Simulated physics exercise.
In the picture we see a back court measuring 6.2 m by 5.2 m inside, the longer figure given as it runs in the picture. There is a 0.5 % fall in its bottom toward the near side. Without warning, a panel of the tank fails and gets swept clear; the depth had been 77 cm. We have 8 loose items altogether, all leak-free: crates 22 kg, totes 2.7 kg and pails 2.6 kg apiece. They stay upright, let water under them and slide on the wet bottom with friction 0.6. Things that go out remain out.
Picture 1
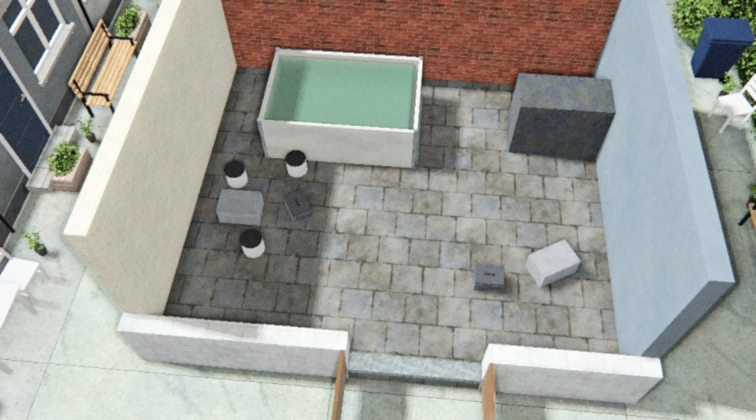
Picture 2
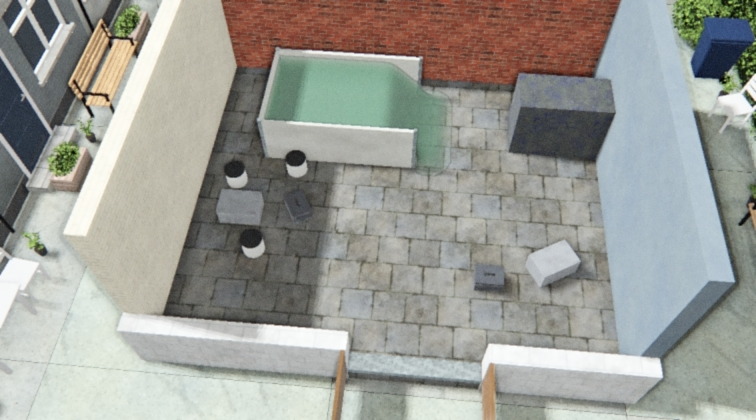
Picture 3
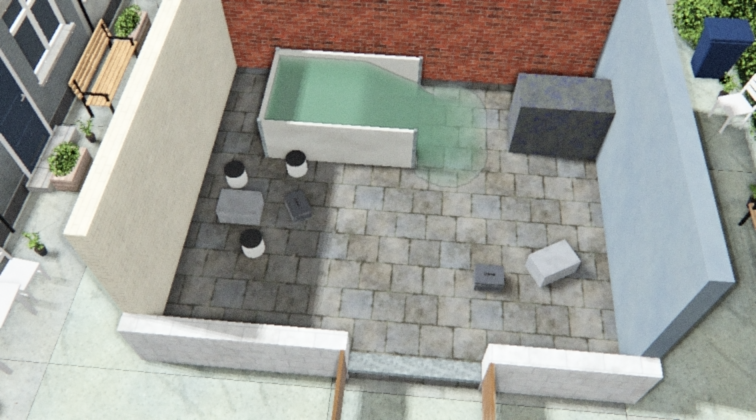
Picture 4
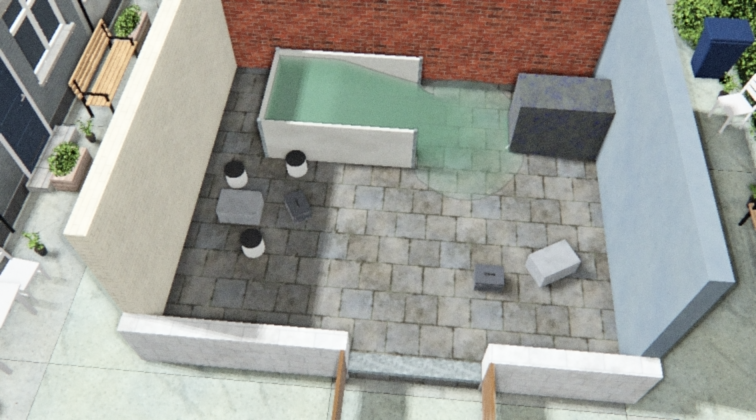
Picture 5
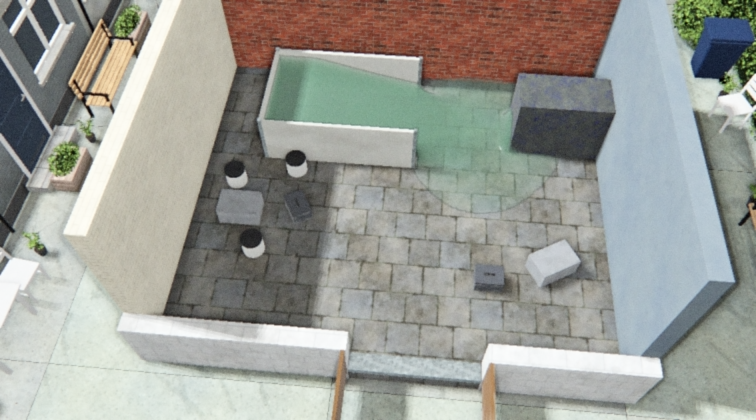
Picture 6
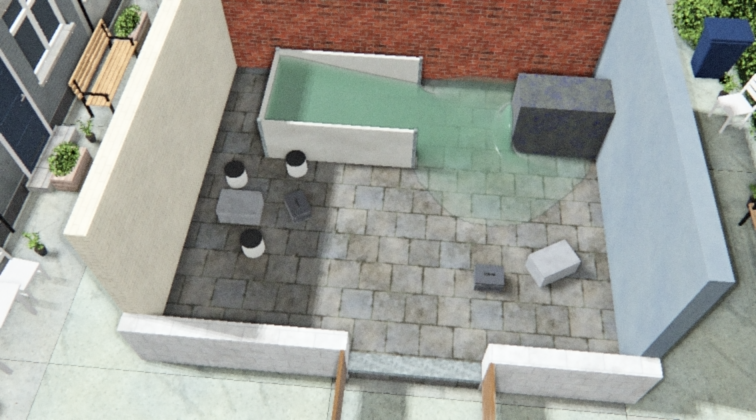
In a paved back court with a red brick wall behind, a white tank of green water sits at the back left, near small pots and blocks. Its right side gives way, and the water pours out to the right, spreading over the paving around the dark block and toward the near side.
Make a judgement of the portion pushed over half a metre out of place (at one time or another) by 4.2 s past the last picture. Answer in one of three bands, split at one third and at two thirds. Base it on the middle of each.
One to two thirds.
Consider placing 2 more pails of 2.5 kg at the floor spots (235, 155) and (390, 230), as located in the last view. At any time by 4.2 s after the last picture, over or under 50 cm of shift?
Result, in sequence: Not exceeded / not exceeded.
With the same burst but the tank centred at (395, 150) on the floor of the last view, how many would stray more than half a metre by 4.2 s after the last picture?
Result: 4.
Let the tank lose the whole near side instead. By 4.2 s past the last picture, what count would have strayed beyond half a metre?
Count: 6.
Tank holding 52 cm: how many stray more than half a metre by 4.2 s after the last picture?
Then the count would be 3.
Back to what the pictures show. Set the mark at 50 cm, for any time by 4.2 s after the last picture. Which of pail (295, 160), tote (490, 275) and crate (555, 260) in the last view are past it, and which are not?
Listed in sequence: Lower; higher; higher for the last.
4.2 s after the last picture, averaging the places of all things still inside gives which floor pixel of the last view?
Close to pixel (300, 217).
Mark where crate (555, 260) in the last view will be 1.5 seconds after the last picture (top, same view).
Roughly at (565, 303).
Then, 0.4 s after the last picture 1 of 8 are over 50 cm from their spots; 1 afloat.
Then, 1.5 s after the last picture 1 of 8 are over 50 cm from their spots; 1 afloat.
Then, 2.8 s after the last picture 2 of 8 are over 50 cm from their spots; 2 afloat.
Then, 4.2 s after the last picture 3 of 8 are over 50 cm from their spots, and 3 have been at some point; 2 afloat.
